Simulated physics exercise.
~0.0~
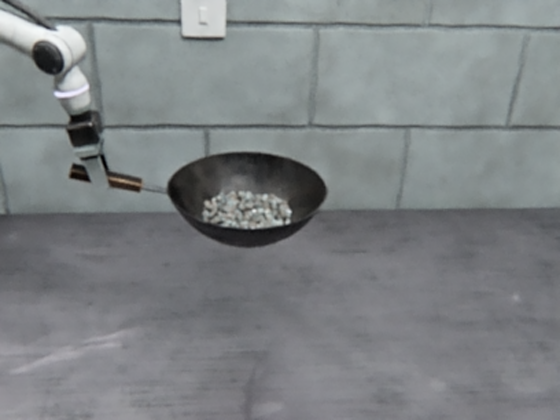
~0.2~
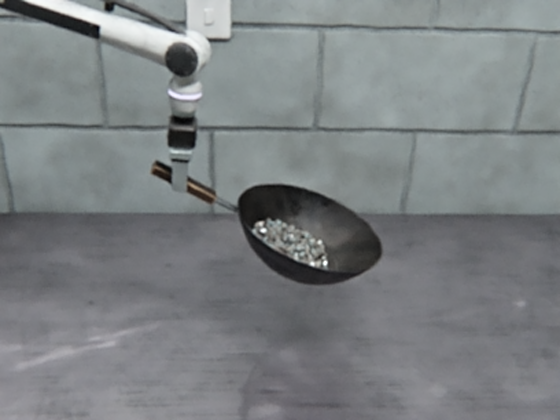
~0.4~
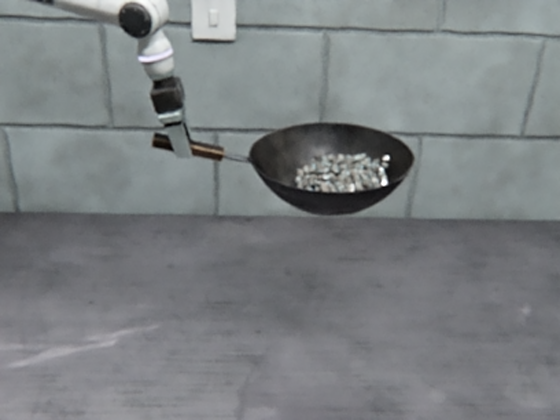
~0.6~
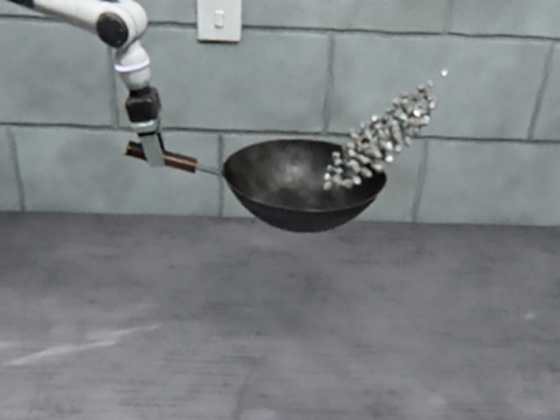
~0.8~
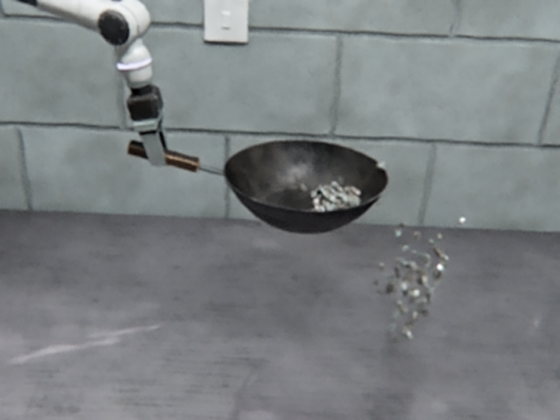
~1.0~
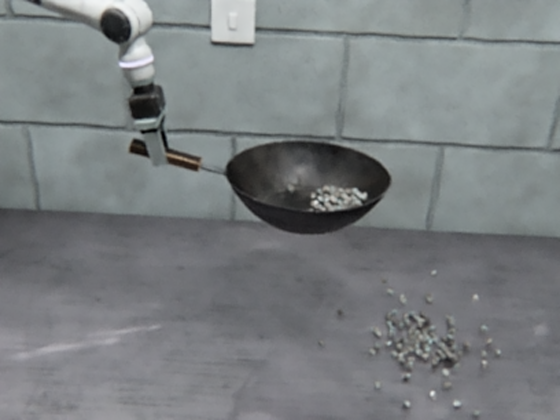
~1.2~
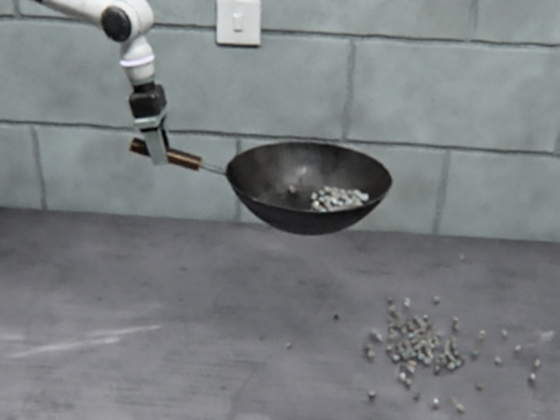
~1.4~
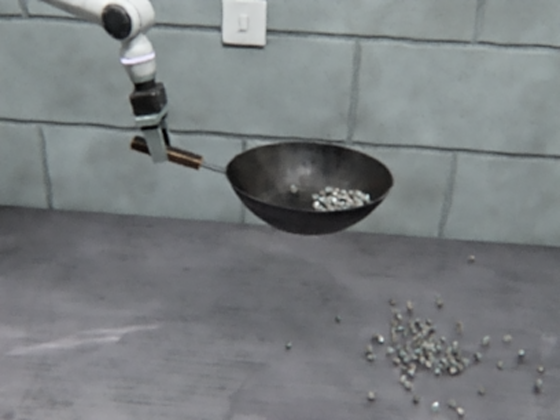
A robot arm jerking a black wok of grey pebbles, spilling many over the right rim onto the table, some staying inside.
